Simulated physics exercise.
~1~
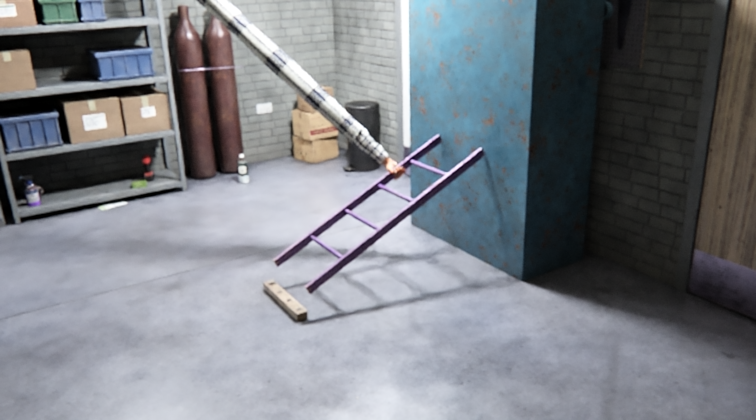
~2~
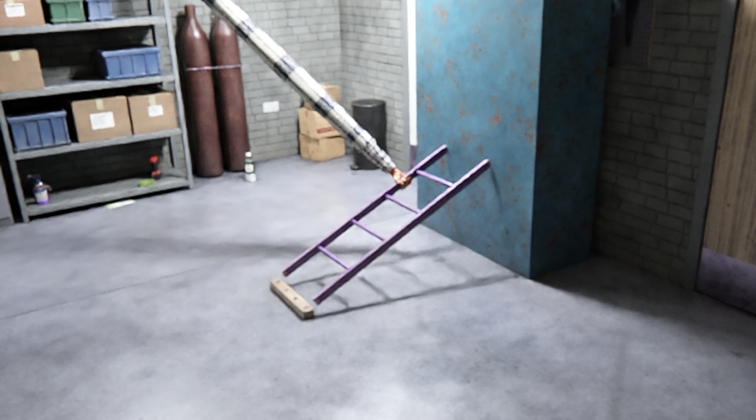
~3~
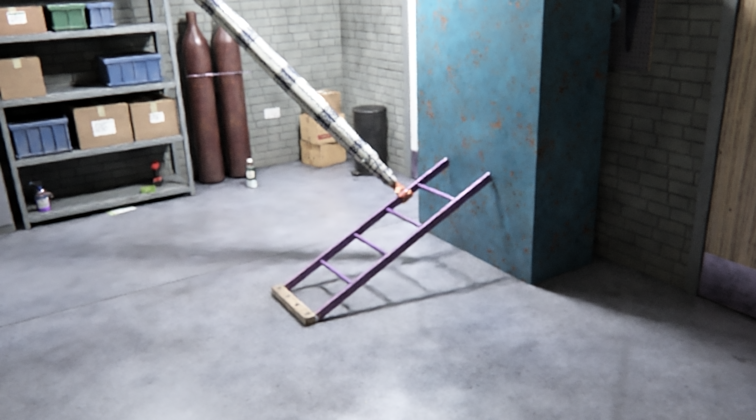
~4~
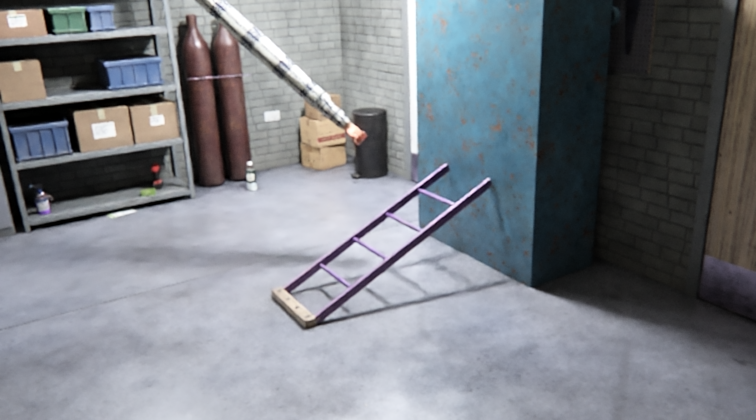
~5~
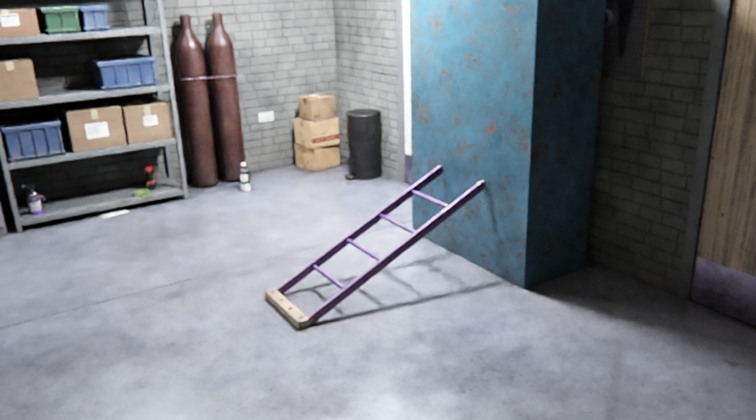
Arm in a checked sleeve lowering a purple ladder against a blue cabinet, its feet at a batten, then withdrawing, leaving it leaning.
